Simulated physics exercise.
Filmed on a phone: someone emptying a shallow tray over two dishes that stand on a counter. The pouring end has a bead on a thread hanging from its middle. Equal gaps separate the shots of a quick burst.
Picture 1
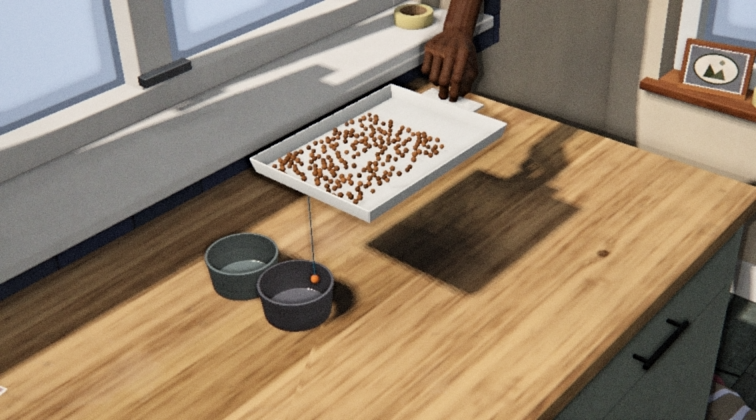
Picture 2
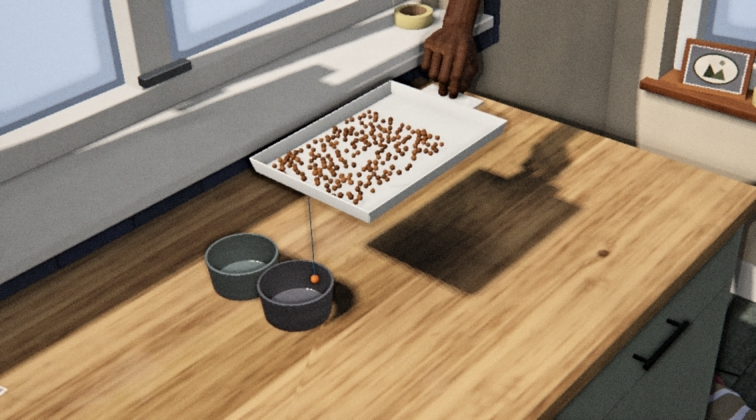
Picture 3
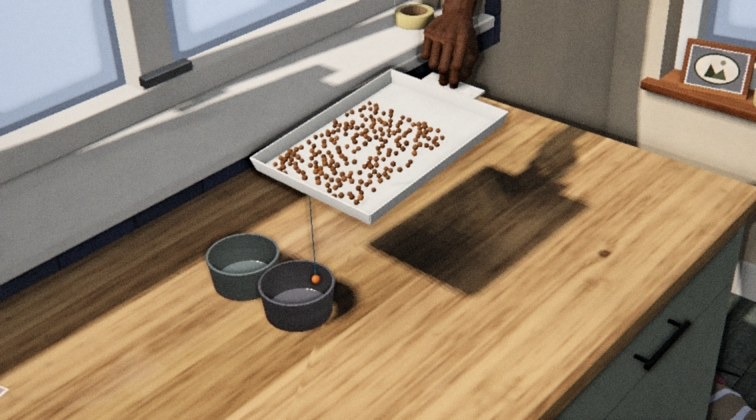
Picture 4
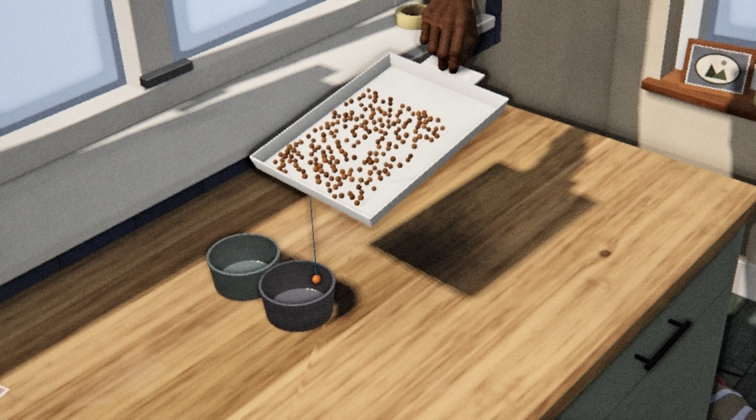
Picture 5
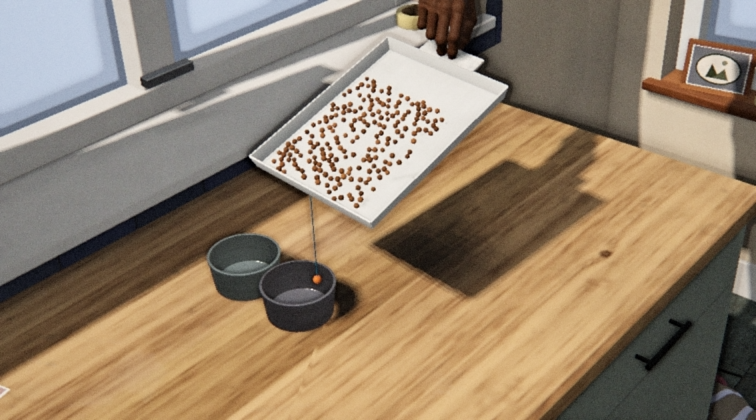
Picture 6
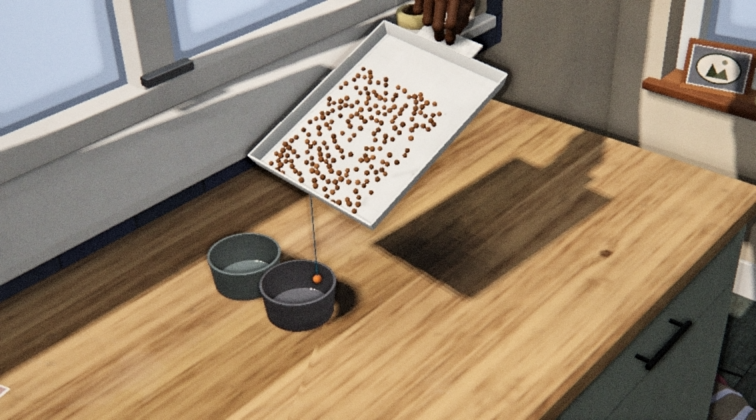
The video shows a dark-skinned hand raising the far end of a white tray of small brown balls above two dark dishes on a wooden counter, tilting it gradually steeper as its near right corner dips slightly and the balls shift slightly.
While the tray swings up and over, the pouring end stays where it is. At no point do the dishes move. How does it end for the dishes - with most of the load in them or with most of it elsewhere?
With most elsewhere.
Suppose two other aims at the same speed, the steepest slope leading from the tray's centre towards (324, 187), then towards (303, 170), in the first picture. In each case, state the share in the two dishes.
Roughly 20 per cent, and 70 per cent.
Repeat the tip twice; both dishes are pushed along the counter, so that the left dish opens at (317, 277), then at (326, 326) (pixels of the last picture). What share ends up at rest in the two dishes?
First try: Roughly 50 per cent; second try: Roughly 60 per cent.
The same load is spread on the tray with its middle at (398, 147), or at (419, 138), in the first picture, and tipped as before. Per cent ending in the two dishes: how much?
Estimates in order: 0 percent, 0 percent.
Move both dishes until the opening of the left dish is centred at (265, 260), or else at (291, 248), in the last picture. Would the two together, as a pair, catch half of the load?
Short of half and then Short of half.
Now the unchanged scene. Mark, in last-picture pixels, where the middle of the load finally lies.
Close to (349, 376) in the last picture.
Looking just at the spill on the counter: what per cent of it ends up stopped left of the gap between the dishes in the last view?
Close to 10 per cent of the spill, I think.
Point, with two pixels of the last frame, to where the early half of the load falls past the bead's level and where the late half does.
First part (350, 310), rest (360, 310).
Soon after the last picture, tray tipped steeply; most on the tray; a stray few outside both; a small part in the air.
A little later, tray tipped past a quarter turn; a small part on the tray; about half outside both; about a third in the air.
Later still, tray tipped past a quarter turn; a stray few in the right dish; nearly all outside both.
By the end, tray tipped past a quarter turn; a stray few in the right dish; none in the left dish; nearly all outside both.
